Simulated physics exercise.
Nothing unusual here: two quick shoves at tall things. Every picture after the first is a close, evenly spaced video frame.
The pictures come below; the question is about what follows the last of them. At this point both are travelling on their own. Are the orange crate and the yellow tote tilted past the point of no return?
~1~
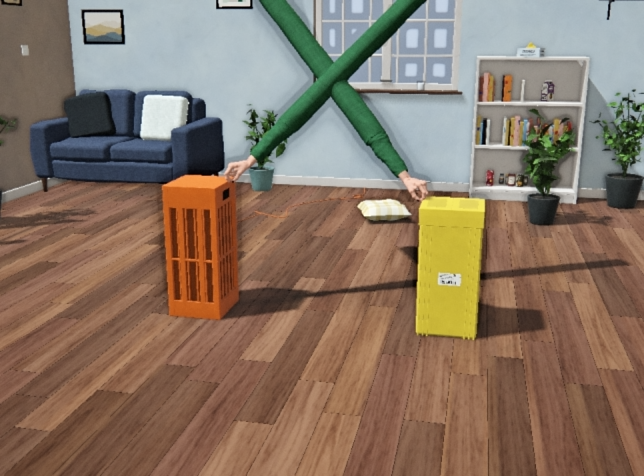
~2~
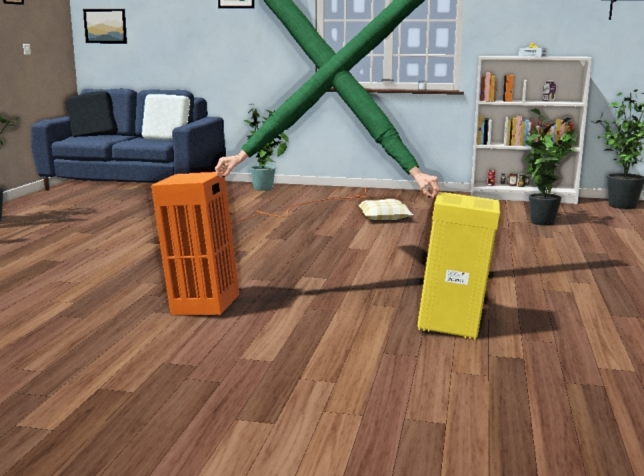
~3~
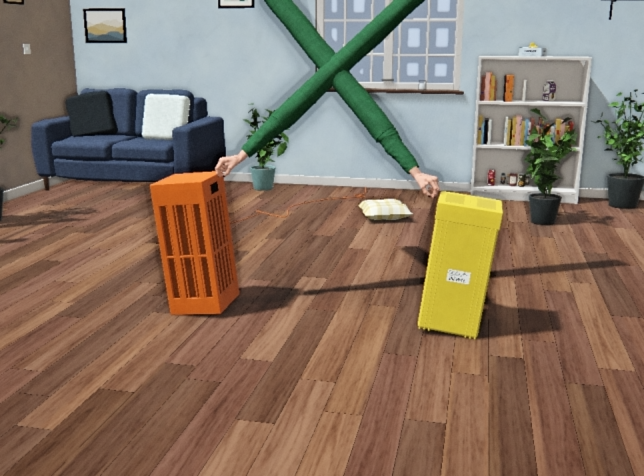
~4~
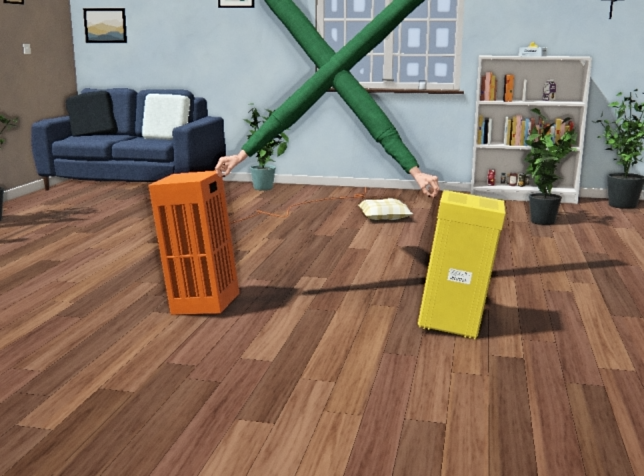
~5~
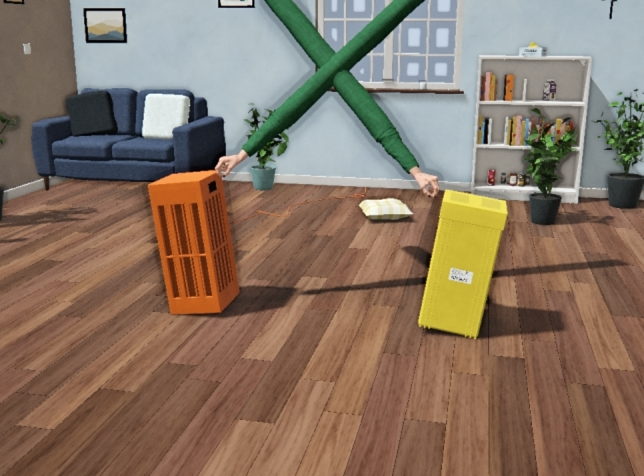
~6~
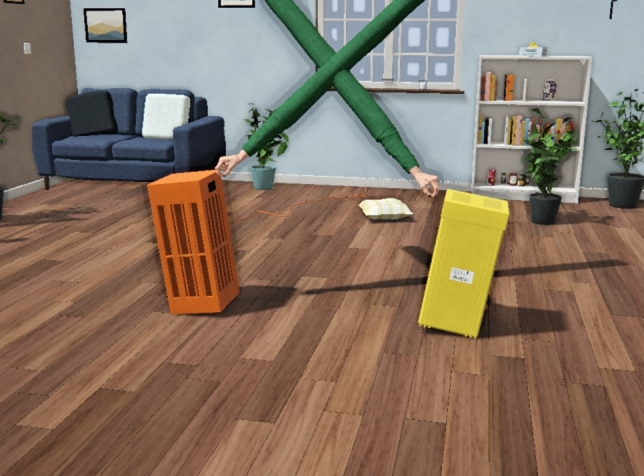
As I see it, the orange crate is left standing. The yellow tote is left standing.
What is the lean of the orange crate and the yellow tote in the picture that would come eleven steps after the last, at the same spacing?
They'd lean some 2° and 6° from upright.
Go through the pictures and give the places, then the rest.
Orange crate (203, 246) upright; yellow tote (450, 267) upright, in the first frame.
Orange crate (198, 243) 5° off upright; yellow tote (458, 265) 6° off upright, in the second frame.
Orange crate (197, 242) 6° off upright; yellow tote (459, 264) 7° off upright, in the third frame.
Orange crate (196, 242) 7° off upright; yellow tote (461, 264) 8° off upright, in the fourth frame.
Orange crate (196, 242) 7° off upright; yellow tote (462, 264) 9° off upright, in the fifth frame.
Orange crate (196, 241) 7° off upright; yellow tote (462, 263) 9° off upright, in the sixth frame.
Then, 0.26 s on from there, orange crate upright near (205, 245); yellow tote 5° off upright near (457, 265).
Then, 0.54 s on from there, orange crate upright near (204, 245); yellow tote 3° off upright near (448, 265).
In the end, the orange crate rocks back upright, near (204, 245); the yellow tote rocks back upright, near (451, 266).
